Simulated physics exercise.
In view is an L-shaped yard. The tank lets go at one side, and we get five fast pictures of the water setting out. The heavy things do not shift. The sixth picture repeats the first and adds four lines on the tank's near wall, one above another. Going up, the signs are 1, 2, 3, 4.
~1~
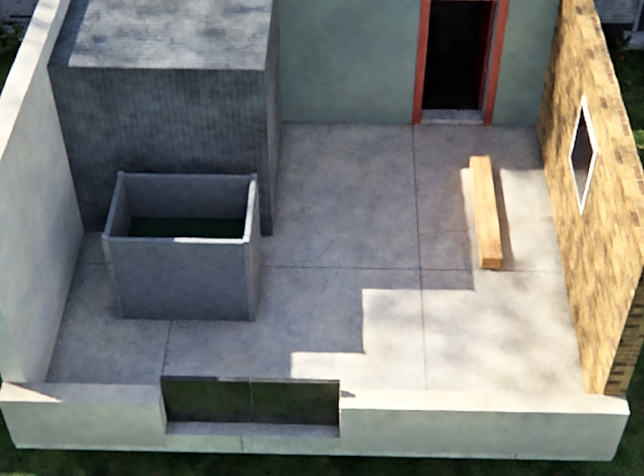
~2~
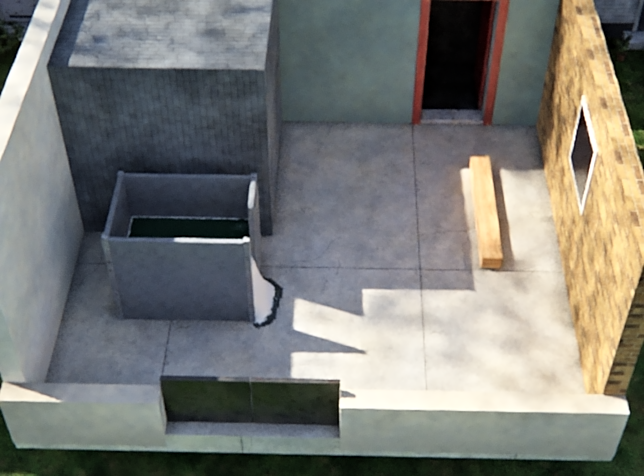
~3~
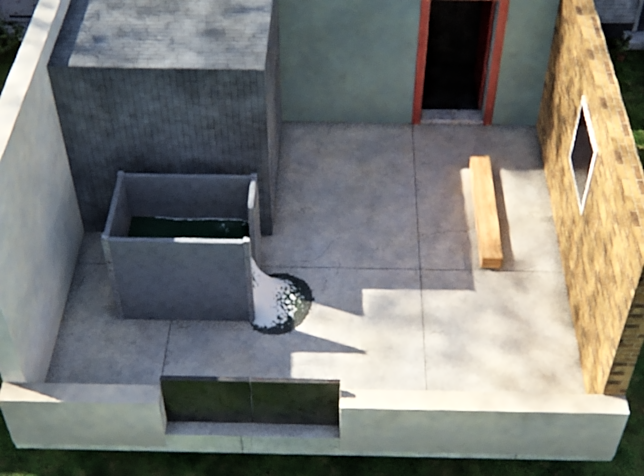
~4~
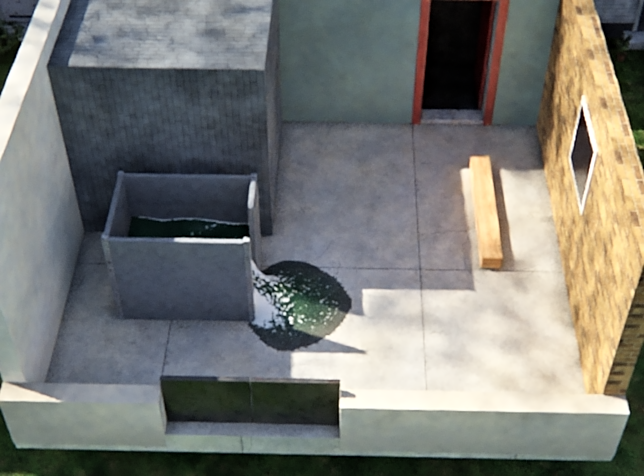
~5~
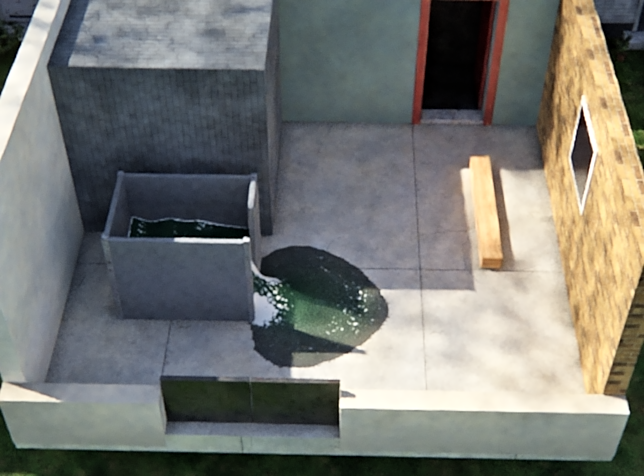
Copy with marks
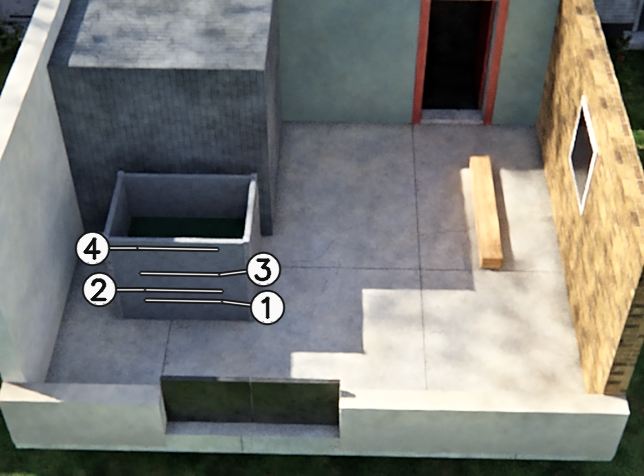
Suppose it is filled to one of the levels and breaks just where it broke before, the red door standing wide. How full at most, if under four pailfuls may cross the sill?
Go for 3.
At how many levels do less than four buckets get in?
Three.
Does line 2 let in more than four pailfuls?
No, that is safe.
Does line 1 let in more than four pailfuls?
No, that is safe.
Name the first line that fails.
It is 4.
On the marked copy, 1 at (184, 300); 2 at (182, 290); 3 at (180, 274); 4 at (176, 248); from the bottom up 1, 2, 3, 4.
For line 1, nothing gets over.
For line 2, nothing gets over.
For line 3, a bucket or two gets in.
For line 4, about 11 bucketfuls get in.
